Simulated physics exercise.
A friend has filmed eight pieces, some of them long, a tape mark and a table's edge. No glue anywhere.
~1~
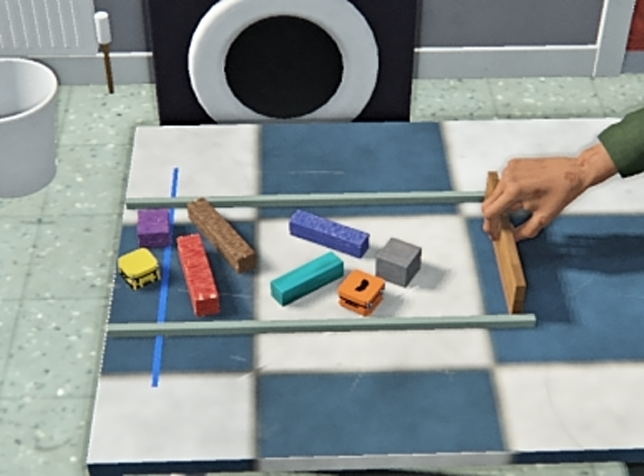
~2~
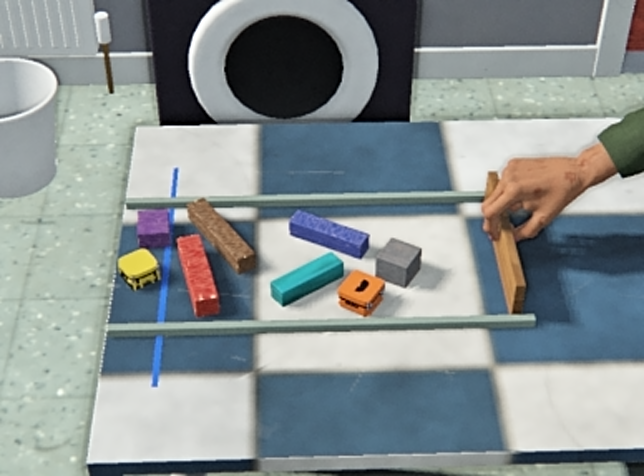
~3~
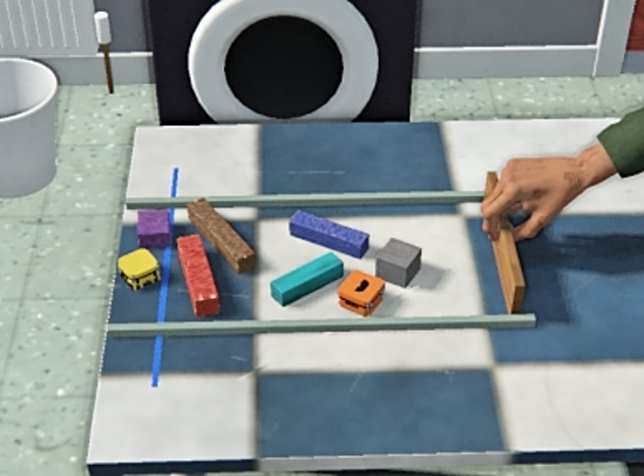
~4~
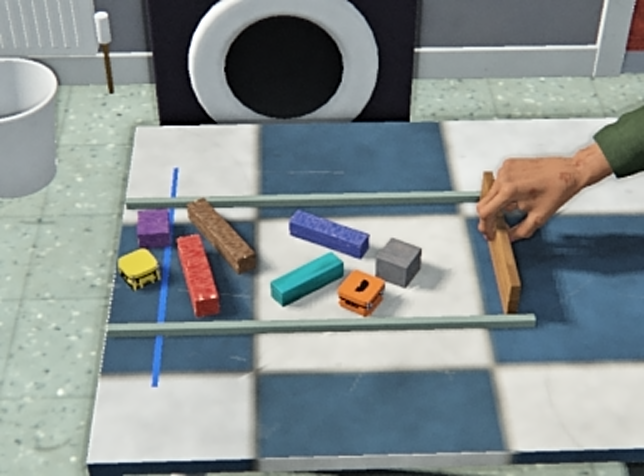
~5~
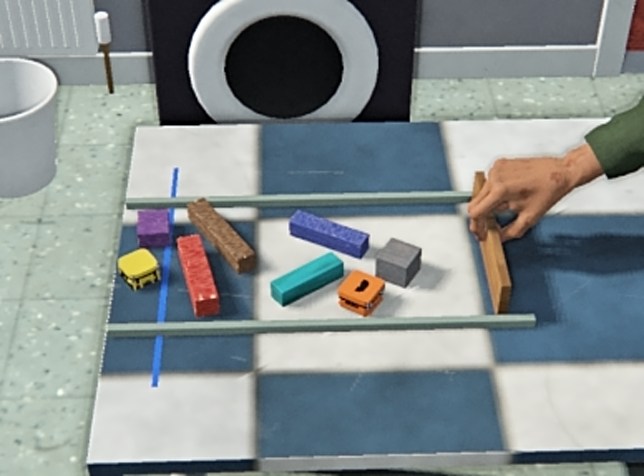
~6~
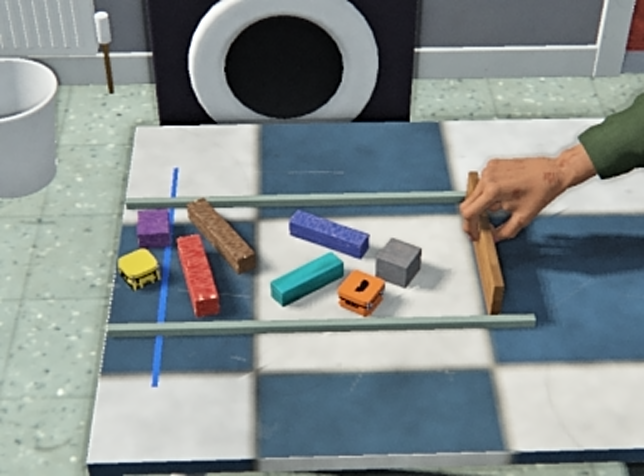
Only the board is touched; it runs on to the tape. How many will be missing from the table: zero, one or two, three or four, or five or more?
Outcome: The number that fall off is three or four.
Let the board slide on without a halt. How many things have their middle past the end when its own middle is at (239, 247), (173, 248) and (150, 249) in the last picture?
In that order 0, 3 and 5.
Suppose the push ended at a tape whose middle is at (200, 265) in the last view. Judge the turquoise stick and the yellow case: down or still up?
The turquoise stick remains up; the yellow case falls.
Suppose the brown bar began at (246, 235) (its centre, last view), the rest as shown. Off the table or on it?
Then it holds on.
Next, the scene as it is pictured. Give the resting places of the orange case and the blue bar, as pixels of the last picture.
About (144, 307), and the other about (159, 228).
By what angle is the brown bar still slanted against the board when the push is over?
Roughly 20° out of line.
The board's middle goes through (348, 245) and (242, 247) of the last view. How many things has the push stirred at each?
At the one place 4, at the other 7.
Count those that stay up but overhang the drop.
It comes to 2.
Early on, none off yet; yellow case at rest near (139, 270); purple block at rest near (154, 229); red bar at rest near (198, 275).
Finally, the number that fall off is three or four; lost, red bar, purple block and yellow case.
